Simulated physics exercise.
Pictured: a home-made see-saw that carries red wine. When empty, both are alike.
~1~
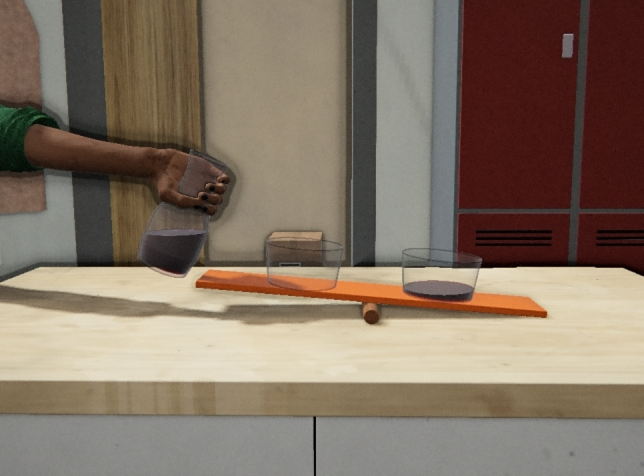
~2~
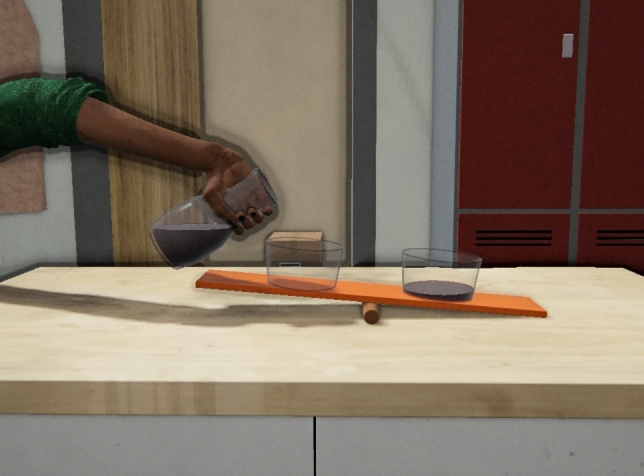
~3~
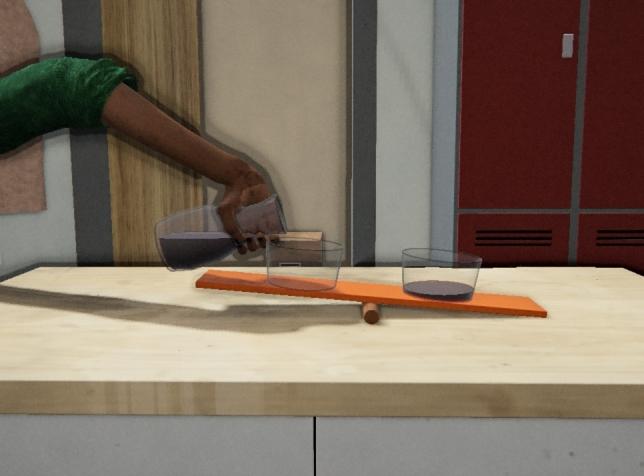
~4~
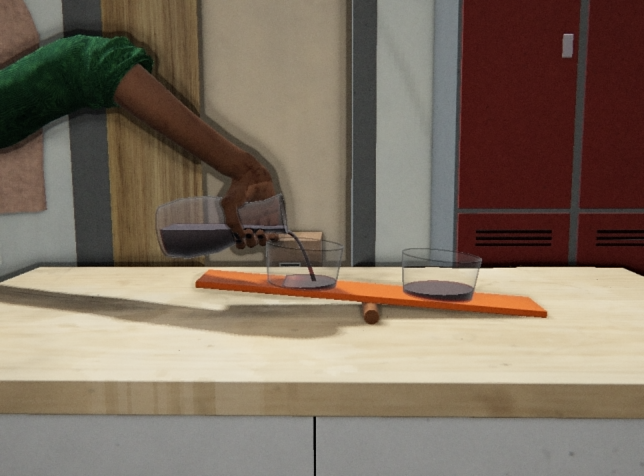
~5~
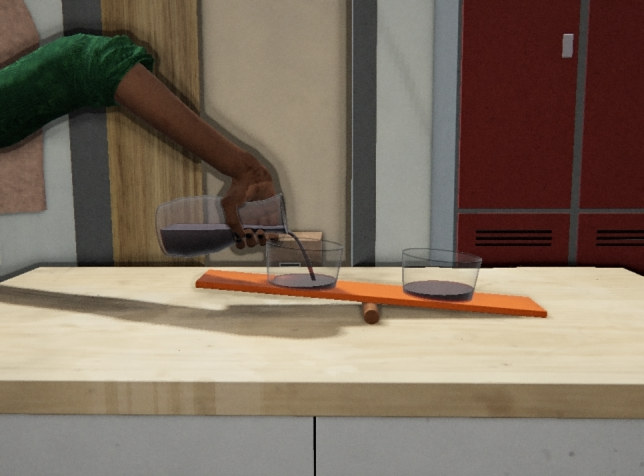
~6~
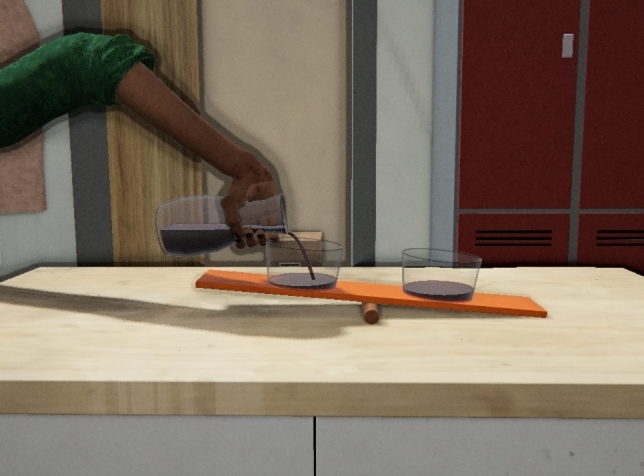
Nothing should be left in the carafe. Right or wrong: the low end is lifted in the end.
Right.
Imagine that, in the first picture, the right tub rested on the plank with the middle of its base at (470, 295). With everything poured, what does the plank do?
Next it topples over.
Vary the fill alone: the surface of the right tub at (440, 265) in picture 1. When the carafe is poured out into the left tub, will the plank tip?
My guess is that it sits tight.
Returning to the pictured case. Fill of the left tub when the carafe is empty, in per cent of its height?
55 percent or so.
Shortly, the left tub is about a third full; the plank has swung over, and that end is down.
Then, the left tub is about half full; the plank has swung over, and that end is down.
At the finish, the left tub is about half full; the plank has swung over, and that end is down.
